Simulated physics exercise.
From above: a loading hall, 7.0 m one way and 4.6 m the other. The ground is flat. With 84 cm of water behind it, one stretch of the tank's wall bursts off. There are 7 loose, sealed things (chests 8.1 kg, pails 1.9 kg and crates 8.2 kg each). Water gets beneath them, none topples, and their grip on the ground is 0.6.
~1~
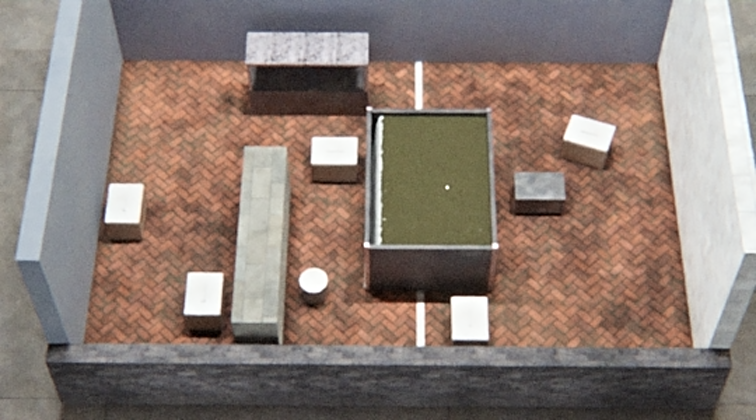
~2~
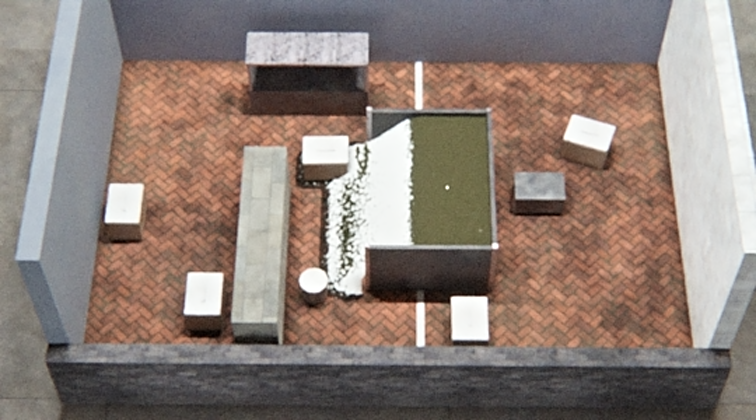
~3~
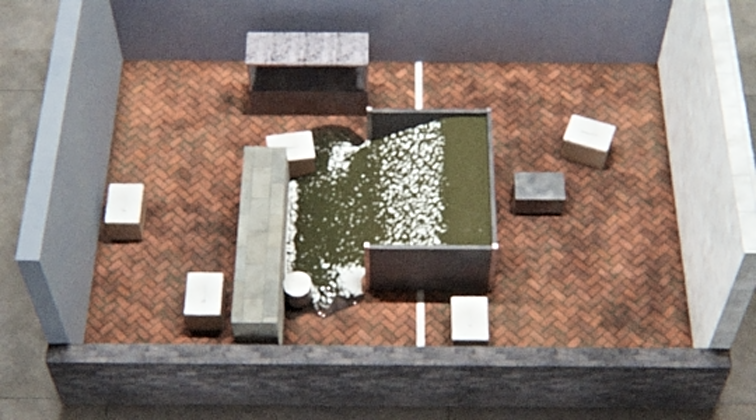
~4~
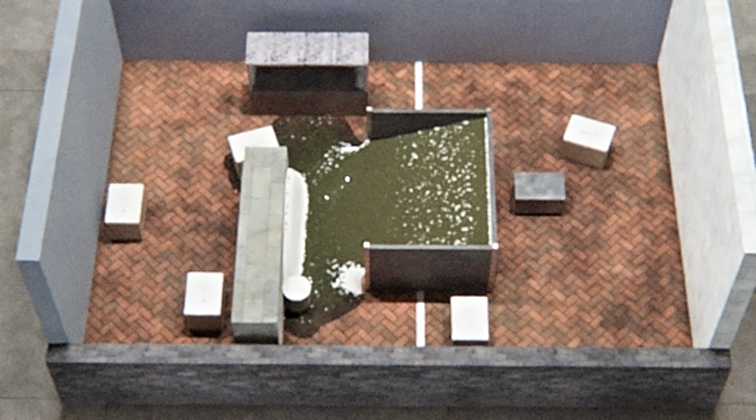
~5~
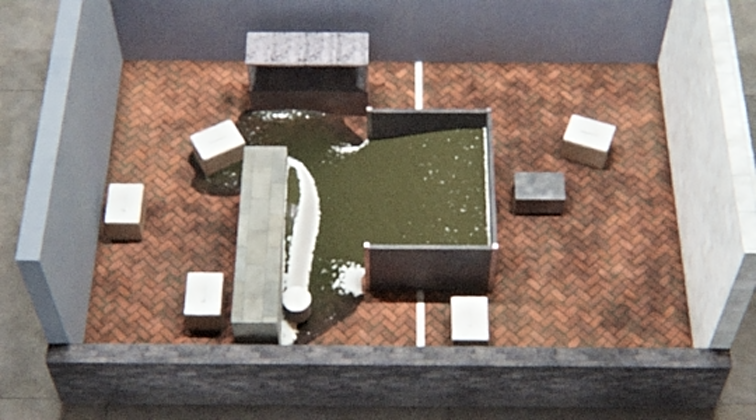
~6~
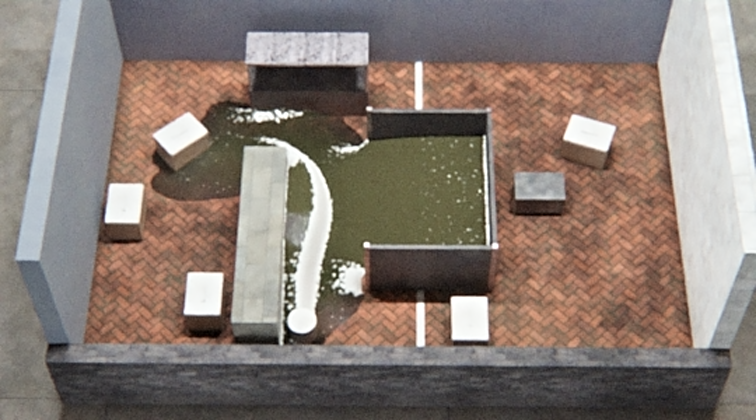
Dark green water bursts from the left side of a rectangular tank and spreads across a brick floor, pushing a white crate leftward past a long grey block, then carrying a small white pail slightly toward the front.
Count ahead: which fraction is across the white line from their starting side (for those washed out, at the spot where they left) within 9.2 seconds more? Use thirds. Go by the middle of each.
Share: Less than a third.
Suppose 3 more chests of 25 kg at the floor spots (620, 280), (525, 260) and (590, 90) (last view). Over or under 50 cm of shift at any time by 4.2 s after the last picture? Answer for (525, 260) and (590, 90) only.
In turn: Under, under.
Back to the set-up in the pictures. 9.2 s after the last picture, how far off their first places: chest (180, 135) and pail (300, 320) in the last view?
In that order: 200 cm, 500 cm.
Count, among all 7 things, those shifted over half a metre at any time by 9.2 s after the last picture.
That makes 7.
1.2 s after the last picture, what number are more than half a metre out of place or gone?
3 of them.
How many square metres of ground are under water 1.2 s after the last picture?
Roughly 17 m2.
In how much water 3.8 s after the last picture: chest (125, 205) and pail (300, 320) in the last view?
Roughly 6 and 6 cm.
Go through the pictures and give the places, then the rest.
A chest at (335, 151) rests on the ground; a pail at (314, 280), on the bottom; water covers 2.7 m2; 0 of 7 have shifted, in the first frame.
A chest at (326, 150) rests on the ground, 11 cm from its start; a pail at (314, 280) rests on the ground; water covers 3.8 m2; 1 of 7 have shifted, in the second frame.
A chest at (290, 147), on the bottom, 54 cm from its start; a pail at (297, 284), on the bottom, 19 cm from its start; 5.1 m2 under water; 2 of 7 have shifted, in the third frame.
A chest at (254, 144) rests on the ground, 100 cm from its start; a pail at (297, 288) floats, 23 cm from its start; water covers 6.0 m2; 2 of 7 have shifted, in the fourth frame.
A chest at (217, 139) rests on the ground, 146 cm from its start; a pail at (296, 299) floats, 36 cm from its start; 6.7 m2 under water; 2 of 7 have shifted, in the fifth frame.
A chest at (180, 133) rests on the ground, 193 cm from its start; a pail at (302, 320), afloat, 61 cm from its start; water covers 7.6 m2; 2 of 7 have shifted, in the sixth frame.
Then, 1.2 s after the last picture 1 of 7 are over the mark; 2 afloat.
Then, 3.8 s after the last picture 1 of 7 are over the mark; 5 afloat.
Then, 6.2 s after the last picture 1 of 7 are over the mark; 7 afloat.
Then, 9.2 s after the last picture 1 of 7 are over the mark; 7 afloat.
